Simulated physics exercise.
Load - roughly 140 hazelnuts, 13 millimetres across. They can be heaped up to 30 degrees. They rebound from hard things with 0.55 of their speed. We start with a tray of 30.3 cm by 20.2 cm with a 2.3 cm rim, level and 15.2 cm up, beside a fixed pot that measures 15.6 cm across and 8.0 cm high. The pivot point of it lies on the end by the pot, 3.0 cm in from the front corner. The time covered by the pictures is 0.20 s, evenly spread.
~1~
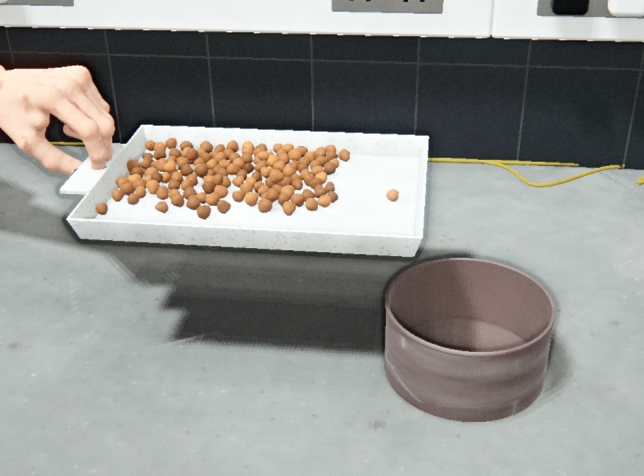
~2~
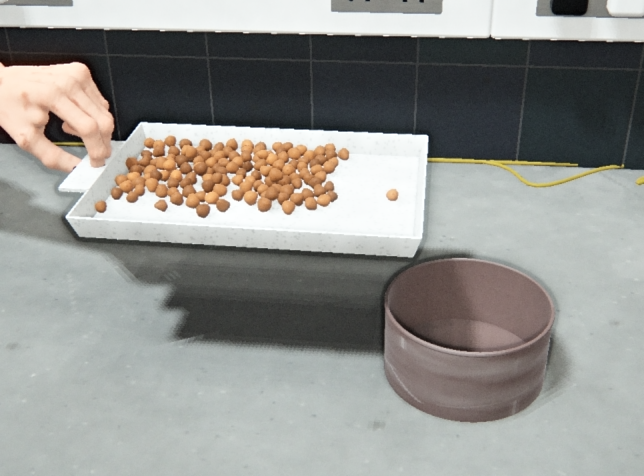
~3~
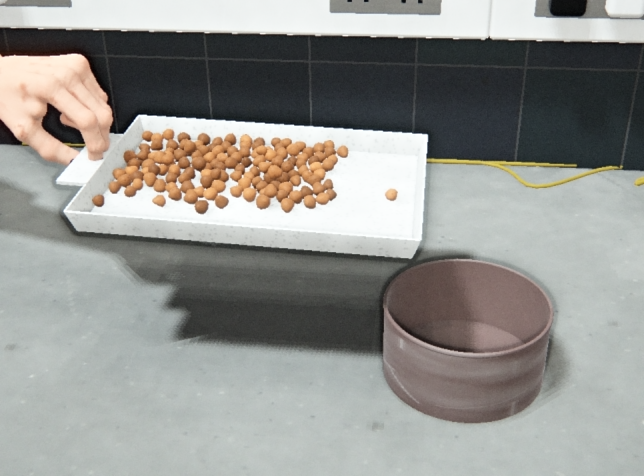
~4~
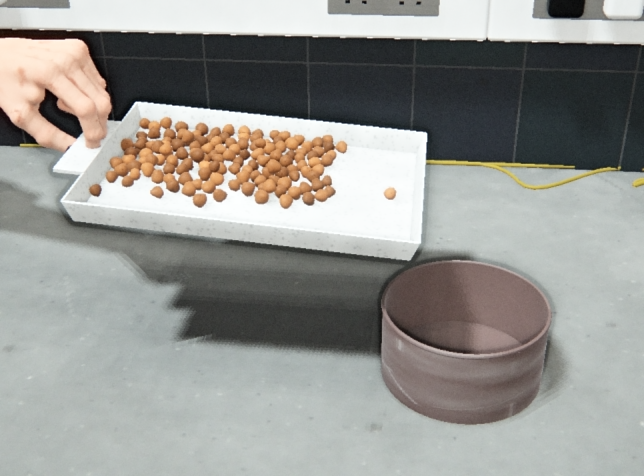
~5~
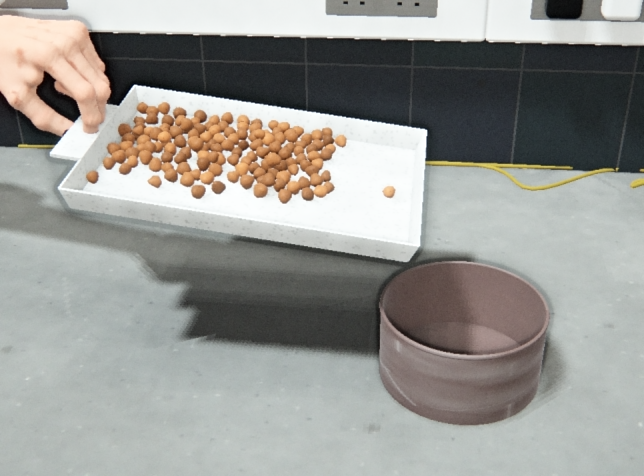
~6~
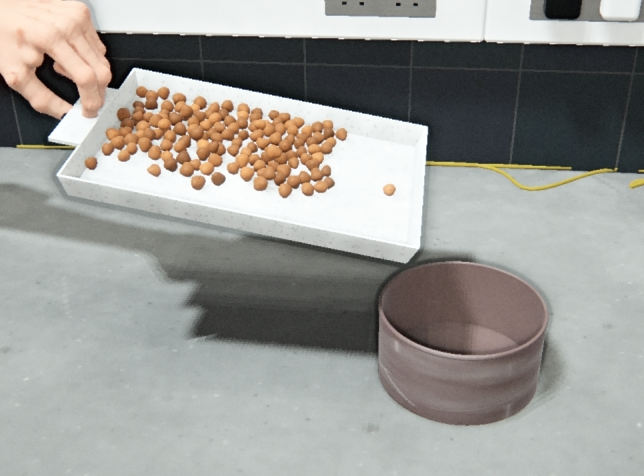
The footage shows a hand at the left holding a white tray of round brown pieces above a grey countertop, then gradually raising that end so the tray slopes down toward a brown pot, while the pieces keep their arrangement.
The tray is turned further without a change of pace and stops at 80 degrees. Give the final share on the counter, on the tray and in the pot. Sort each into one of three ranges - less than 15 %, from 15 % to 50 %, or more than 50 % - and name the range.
Ranges: Counter: From 15 % to 50 %; left on the tray: Less than 15 %; pot: More than 50 %.
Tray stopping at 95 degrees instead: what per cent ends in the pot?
Then about 80 per cent.
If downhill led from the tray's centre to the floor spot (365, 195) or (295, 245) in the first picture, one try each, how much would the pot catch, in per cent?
I'd put it at about 25 per cent for the first tilt and about 20 per cent for the second.
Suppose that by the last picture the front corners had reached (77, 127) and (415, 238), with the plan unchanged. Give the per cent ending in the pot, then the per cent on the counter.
You'd end with pot at 35 and counter at 65.
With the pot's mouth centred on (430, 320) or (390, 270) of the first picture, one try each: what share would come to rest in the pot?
Spot one: Some 90 per cent; spot two: Some 0 per cent.
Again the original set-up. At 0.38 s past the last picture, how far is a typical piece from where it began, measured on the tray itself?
It has moved some 12 cm from its start.
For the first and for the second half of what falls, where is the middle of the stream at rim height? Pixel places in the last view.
I'd mark about (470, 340) for the first half and about (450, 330) for the second.
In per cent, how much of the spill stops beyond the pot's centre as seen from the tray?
I'd put it at close to 60 per cent.
Then, 0.38 s after the last picture, tilt 45 degrees; the tray holds 100 %, the pot 0 %.
Then, 0.63 s after the last picture, tilt 67 degrees; the tray holds 65 %, the pot 15 %.
Then, 1.00 s after the last picture, tilt 80 degrees; the tray holds 20 %, the pot 55 %.
In the end, counter 20 %, tray 0 %, pot 75 %.
